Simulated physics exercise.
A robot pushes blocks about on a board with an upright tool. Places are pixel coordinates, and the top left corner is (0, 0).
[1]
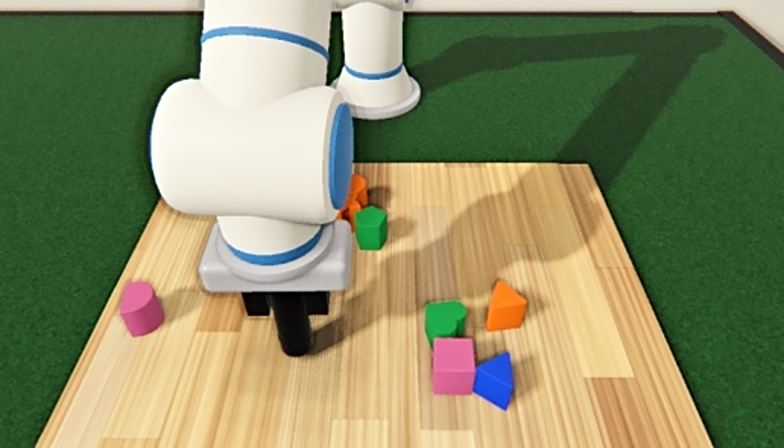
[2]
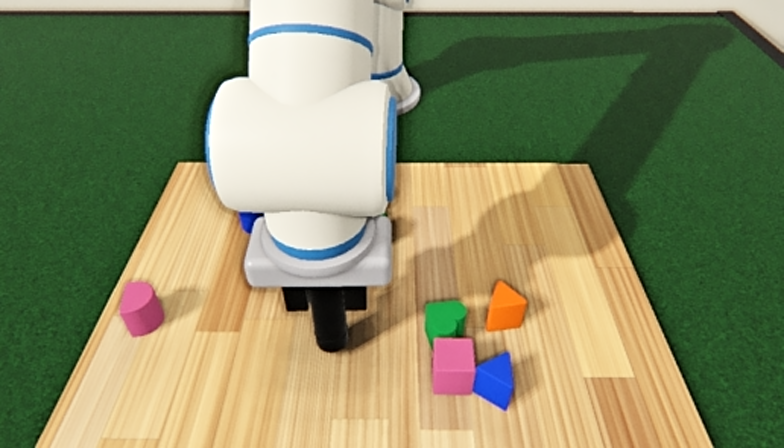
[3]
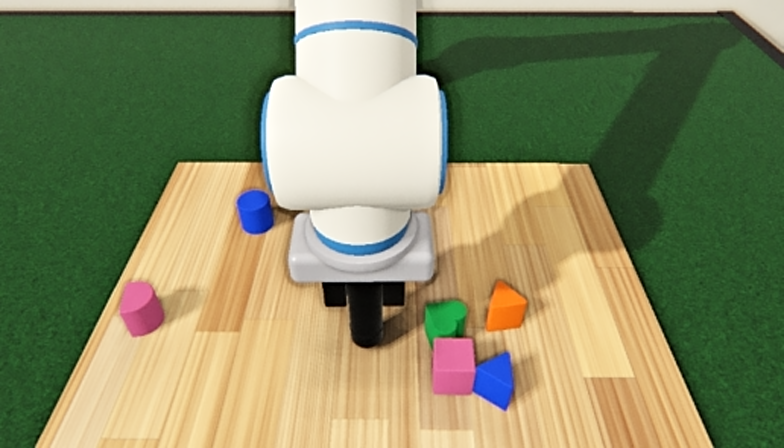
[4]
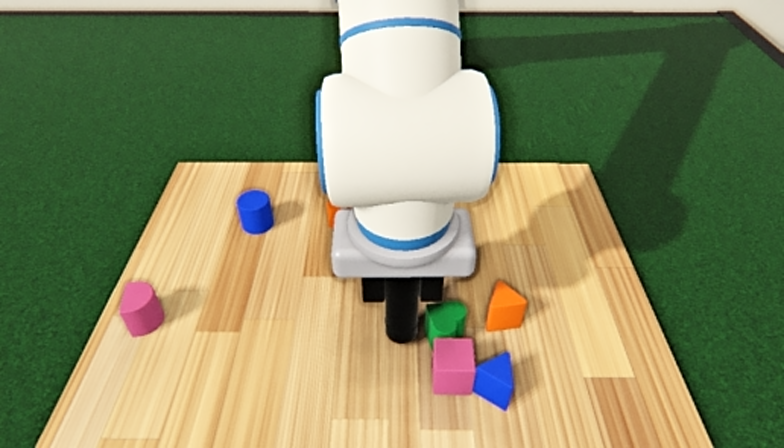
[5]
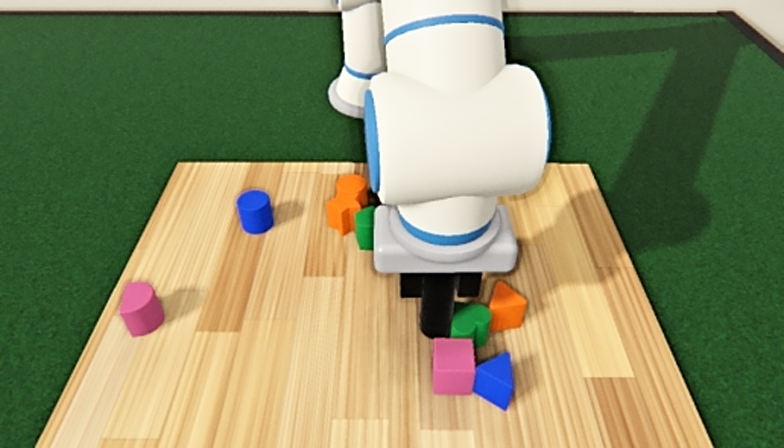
Robot arm sweeping its black upright tool rightward across a wooden board, then nudging a green heart block toward an orange triangular block.
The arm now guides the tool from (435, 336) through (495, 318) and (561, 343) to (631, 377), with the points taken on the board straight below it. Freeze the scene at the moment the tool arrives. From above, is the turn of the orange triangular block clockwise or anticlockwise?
It makes a counterclockwise turn.
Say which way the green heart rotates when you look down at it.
Watching from overhead, you'd notice the green heart rotating clockwise.
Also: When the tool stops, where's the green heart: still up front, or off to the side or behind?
The green heart won't stay at the front of the tool.
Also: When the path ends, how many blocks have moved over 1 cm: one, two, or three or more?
It shifts two blocks.
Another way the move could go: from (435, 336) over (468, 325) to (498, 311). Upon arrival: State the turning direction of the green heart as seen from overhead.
Seen from above, clockwise.
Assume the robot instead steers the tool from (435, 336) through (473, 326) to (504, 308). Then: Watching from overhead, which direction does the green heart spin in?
Looking from above, the answer is clockwise.
What follows on the original path. One third of the way, tool (497, 311); green heart (501, 321), turned 65° clockwise; orange triangular block (528, 292), turned 30° anticlockwise.
Two thirds of the way, tool (565, 336); green heart (504, 322), turned 80° clockwise; orange triangular block (573, 296), turned 75° anticlockwise.
At the end, tool (635, 369); pink four-sided block in place; green heart (504, 322), turned 80° clockwise; orange triangular block (573, 296), turned 75° anticlockwise.
